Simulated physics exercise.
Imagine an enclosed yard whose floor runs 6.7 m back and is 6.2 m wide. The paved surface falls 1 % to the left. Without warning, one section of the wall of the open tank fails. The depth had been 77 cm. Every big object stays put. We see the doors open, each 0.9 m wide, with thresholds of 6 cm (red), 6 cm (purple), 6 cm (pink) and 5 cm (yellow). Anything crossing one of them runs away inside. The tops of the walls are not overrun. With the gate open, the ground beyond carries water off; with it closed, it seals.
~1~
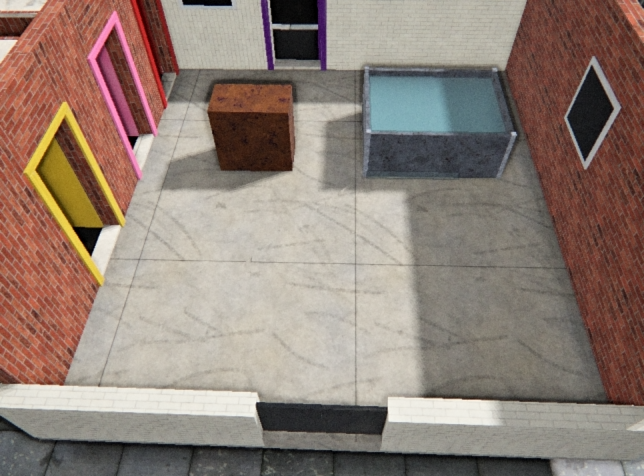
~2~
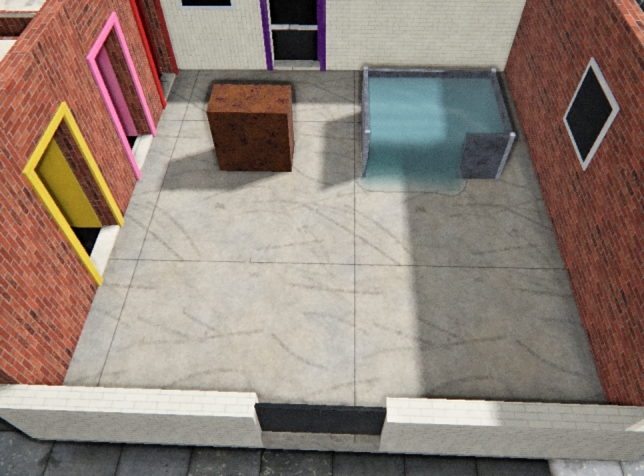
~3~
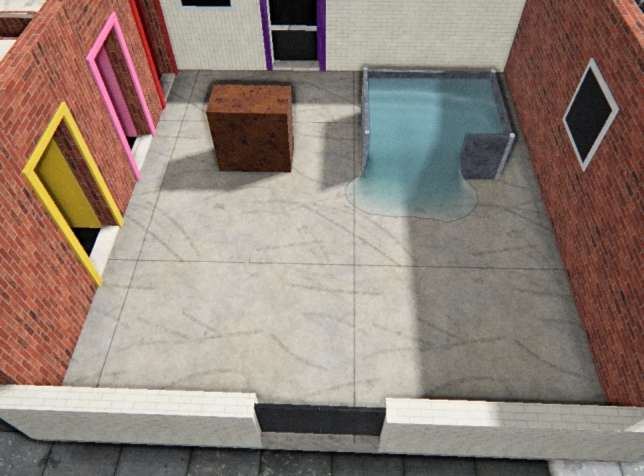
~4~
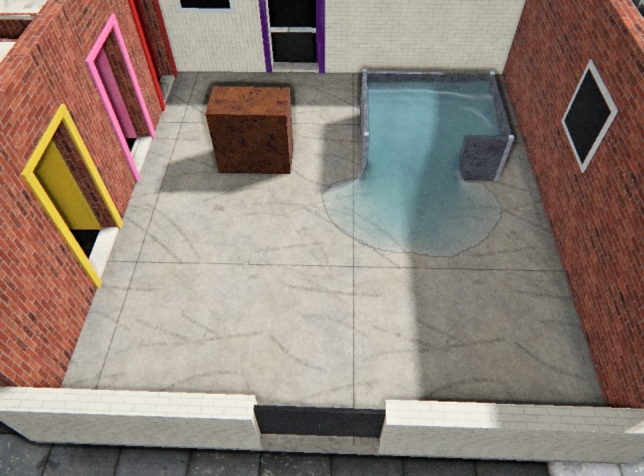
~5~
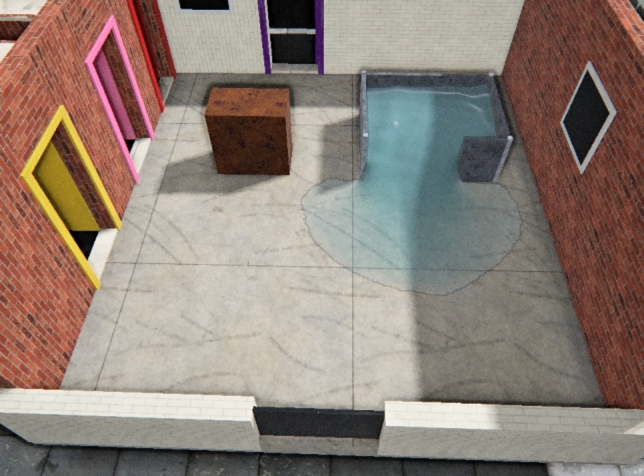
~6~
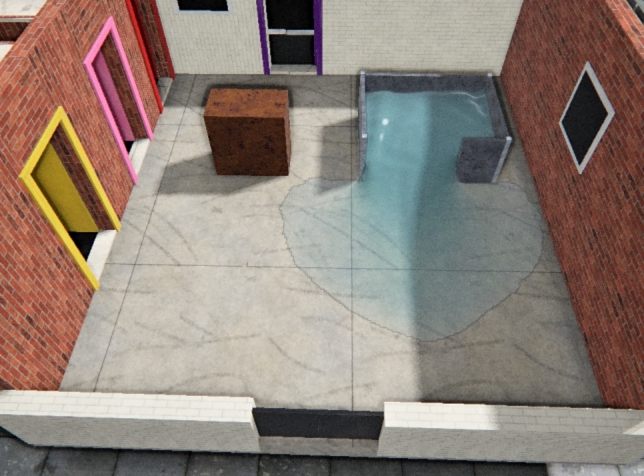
In a walled yard, water pours from an open tank's front and spreads across the floor.
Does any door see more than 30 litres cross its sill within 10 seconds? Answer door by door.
Taking each door, the red door does; the purple door does not; the pink door does not; the yellow door does.
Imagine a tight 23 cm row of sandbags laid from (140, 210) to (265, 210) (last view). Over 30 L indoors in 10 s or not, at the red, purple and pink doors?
Then: Red under, purple not over, pink below.
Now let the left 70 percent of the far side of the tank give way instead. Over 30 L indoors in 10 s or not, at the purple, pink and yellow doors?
Door by door - purple: Out of bounds, pink: Out of bounds, yellow: Within bounds.
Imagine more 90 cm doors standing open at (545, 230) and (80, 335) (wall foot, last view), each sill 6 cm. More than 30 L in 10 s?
Well, the first one ends up on the low side, the second one on the high side.
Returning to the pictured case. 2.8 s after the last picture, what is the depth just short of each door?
Readings (cm): Red = 0; purple = 0; pink = 0; yellow = 9.
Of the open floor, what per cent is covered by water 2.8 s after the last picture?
I'd say around 50 %.
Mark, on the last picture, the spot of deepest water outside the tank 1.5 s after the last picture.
Location: Approx. (568, 430).
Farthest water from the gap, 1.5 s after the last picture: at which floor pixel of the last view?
That's around (66, 416) in the last picture.
Then, 0.7 s after the last picture water covers 40 % of the floor and is deepest (32 cm) near (387, 189); red door not reached, purple door not reached, pink door not reached, yellow door not reached.
Then, 1.5 s after the last picture water covers 50 % of the floor and is deepest (37 cm) near (568, 430); red door not reached, purple door not reached, pink door not reached, yellow door not reached.
Then, 2.8 s after the last picture water covers 50 % of the floor and is deepest (30 cm) near (51, 415); red door not reached, purple door not reached, pink door not reached, yellow door 9 cm at the sill, 1 L in.
Then, 5.3 s after the last picture water covers 80 % of the floor and is deepest (18 cm) near (51, 415); red door 4 cm at the sill, 0 L in, purple door not reached, pink door 5 cm at the sill, 0 L in, yellow door 11 cm at the sill, 25 L in.
Then, 9.3 s after the last picture water covers 95 % of the floor and is deepest (15 cm) near (172, 84); red door 12 cm at the sill, 51 L in, purple door 6 cm at the sill, 0 L in, pink door 7 cm at the sill, 1 L in, yellow door 10 cm at the sill, 95 L in.
